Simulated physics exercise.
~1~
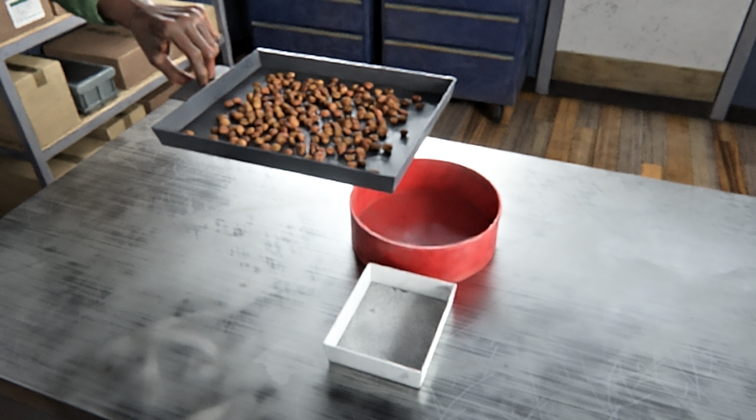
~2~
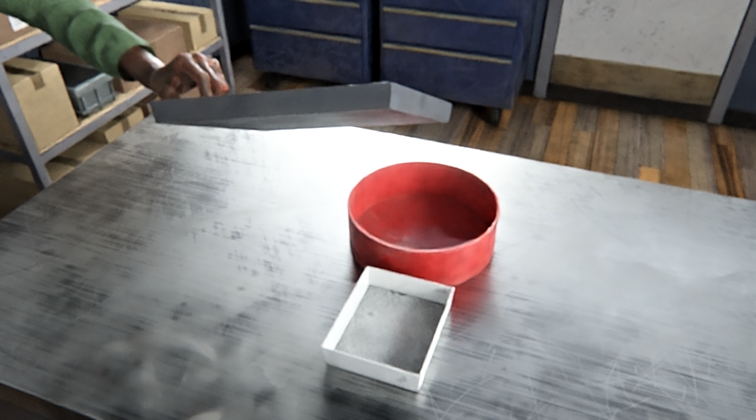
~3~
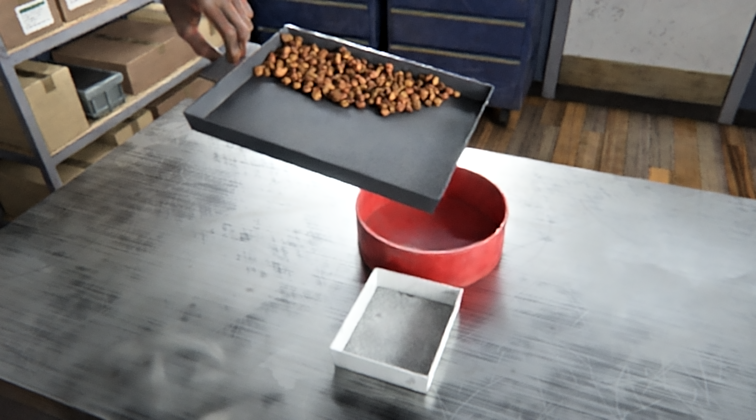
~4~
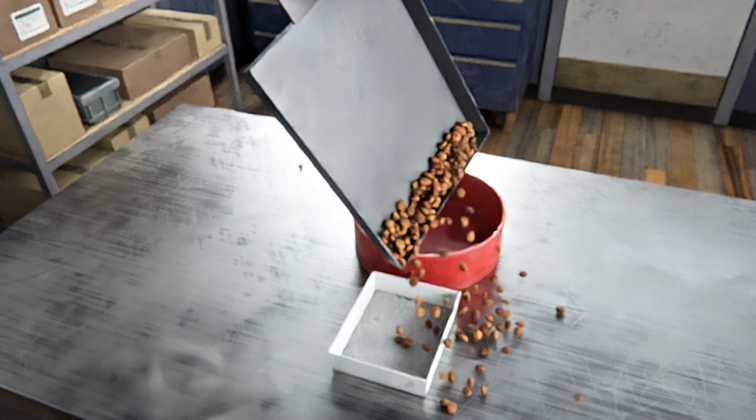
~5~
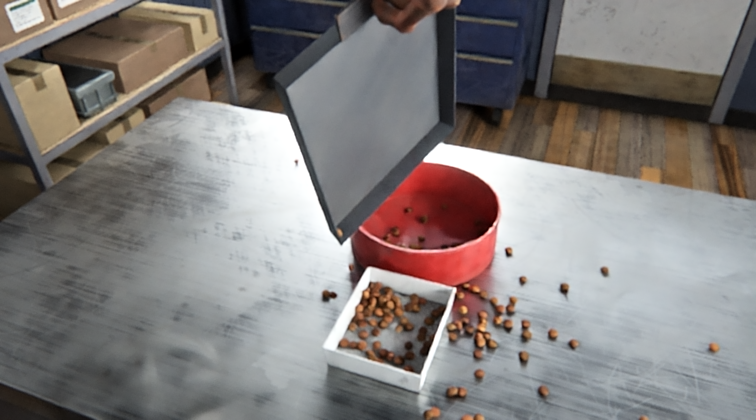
In a workshop with blue cabinets and shelves of cardboard boxes, a hand holds a dark tray of brown dog kibble above a metal table, near a red pot and a white tin. The tray tips partway, hiding the kibble from view. It then comes back closer to level and sits further right, the pieces gathered along its far side. Next it tilts steeply, and kibble pours off its lower edge. Pieces drop into the white tin and red pot, while many scatter across the table, leaving the steeply held tray almost empty.
